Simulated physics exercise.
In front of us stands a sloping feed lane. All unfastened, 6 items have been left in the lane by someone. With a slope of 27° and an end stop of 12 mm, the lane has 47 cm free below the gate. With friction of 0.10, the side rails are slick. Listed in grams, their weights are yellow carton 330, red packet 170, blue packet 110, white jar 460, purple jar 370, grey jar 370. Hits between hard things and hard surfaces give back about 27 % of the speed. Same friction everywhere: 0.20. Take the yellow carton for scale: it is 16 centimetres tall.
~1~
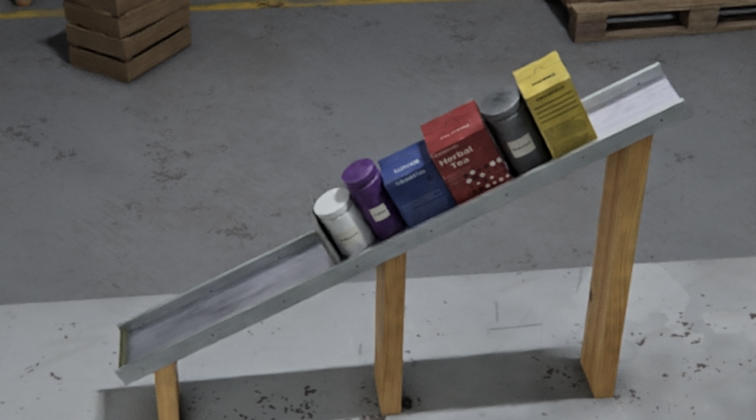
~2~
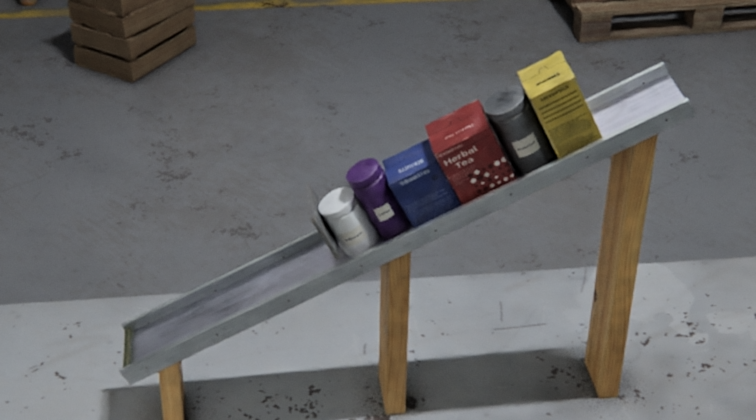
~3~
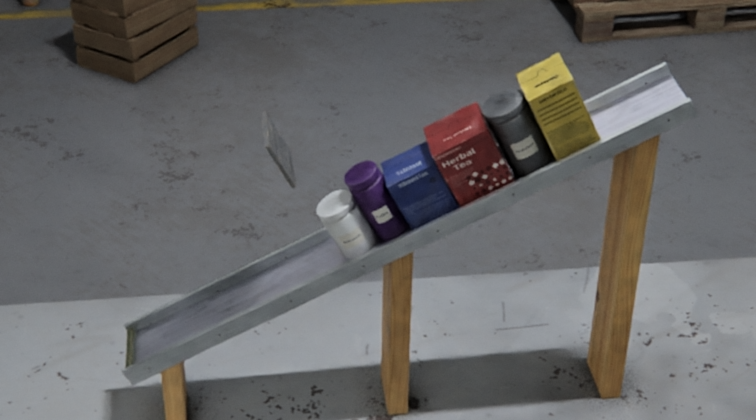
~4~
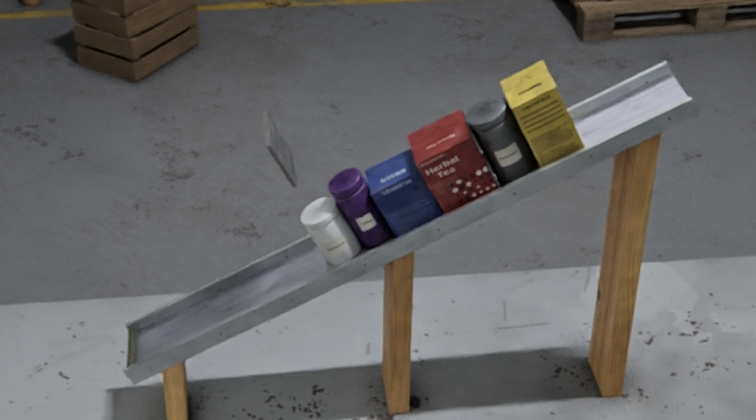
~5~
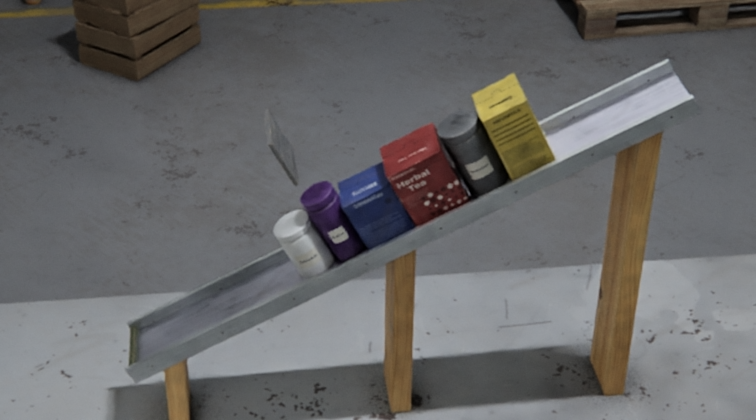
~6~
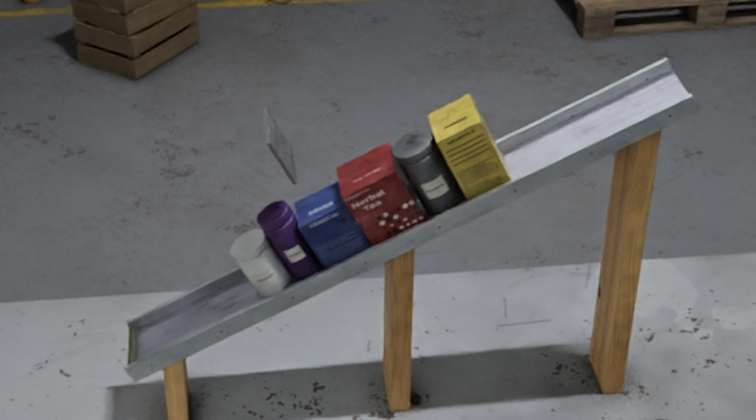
On a sloping metal lane above a grey floor, a small gate lifted away from in front of a white jar, and the row of six jars and packets slid together down to the left.
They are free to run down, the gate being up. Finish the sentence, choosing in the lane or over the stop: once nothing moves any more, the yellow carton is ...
... In the lane.
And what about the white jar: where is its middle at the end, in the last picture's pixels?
In the last view, its centre sits near (63, 403).
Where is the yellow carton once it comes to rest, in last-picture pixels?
Close to (302, 233).
Then, 0.10 s on from there, leader 16 cm from the stop; yellow carton near (414, 176).
Then, 0.20 s on from there, leader 1 cm from the stop; yellow carton near (346, 209).
Then, 0.60 s on from there, white jar now over the stop; yellow carton near (329, 219); purple jar 12° off its base.
In the end, over the stop, white jar; the other 5 in the lane. In the last view, yellow carton near (302, 233).
